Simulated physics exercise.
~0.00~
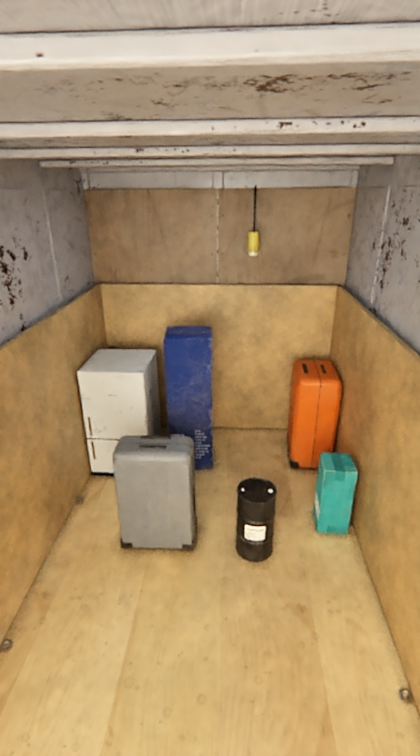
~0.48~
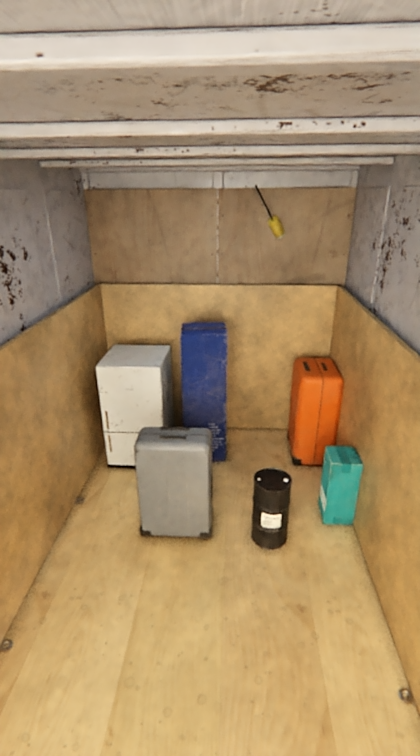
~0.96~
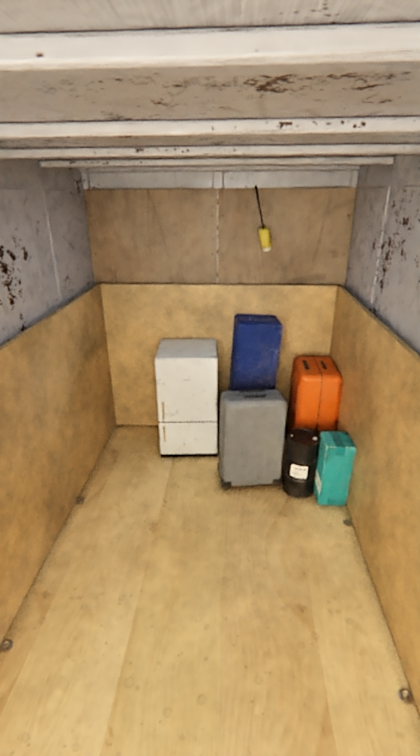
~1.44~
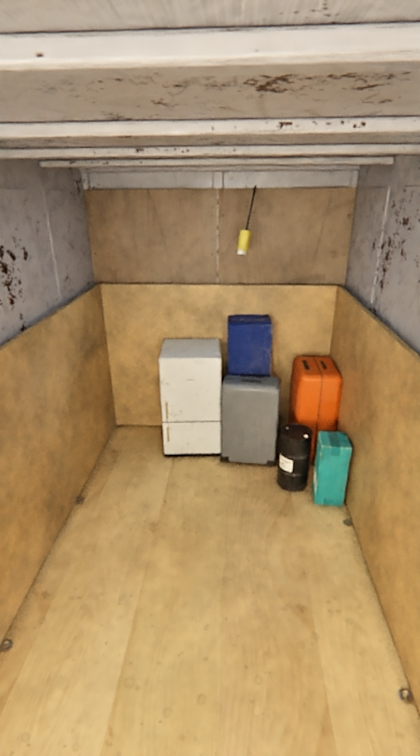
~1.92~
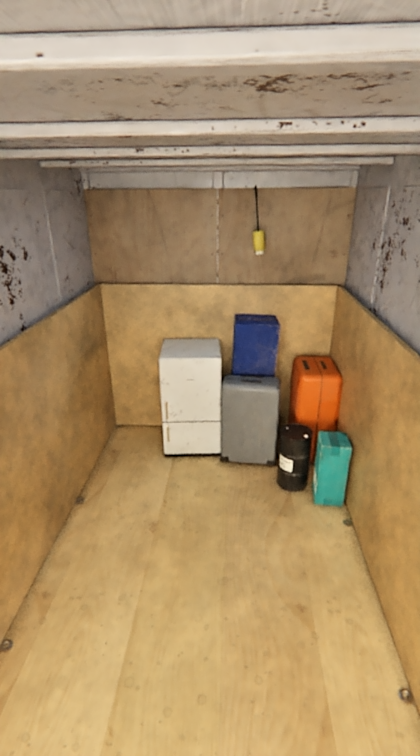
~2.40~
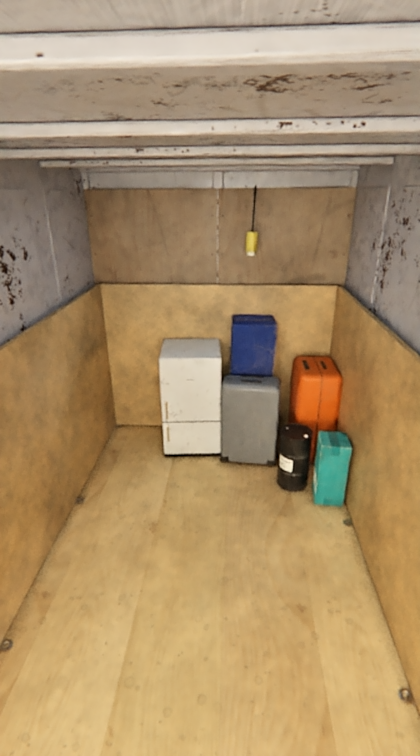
A grey suitcase, a black barrel, a white fridge and blue and turquoise boxes slid right across a wooden cargo bay floor as a yellow lamp swung overhead, and all ended upright, bunched near the orange case in the back right.
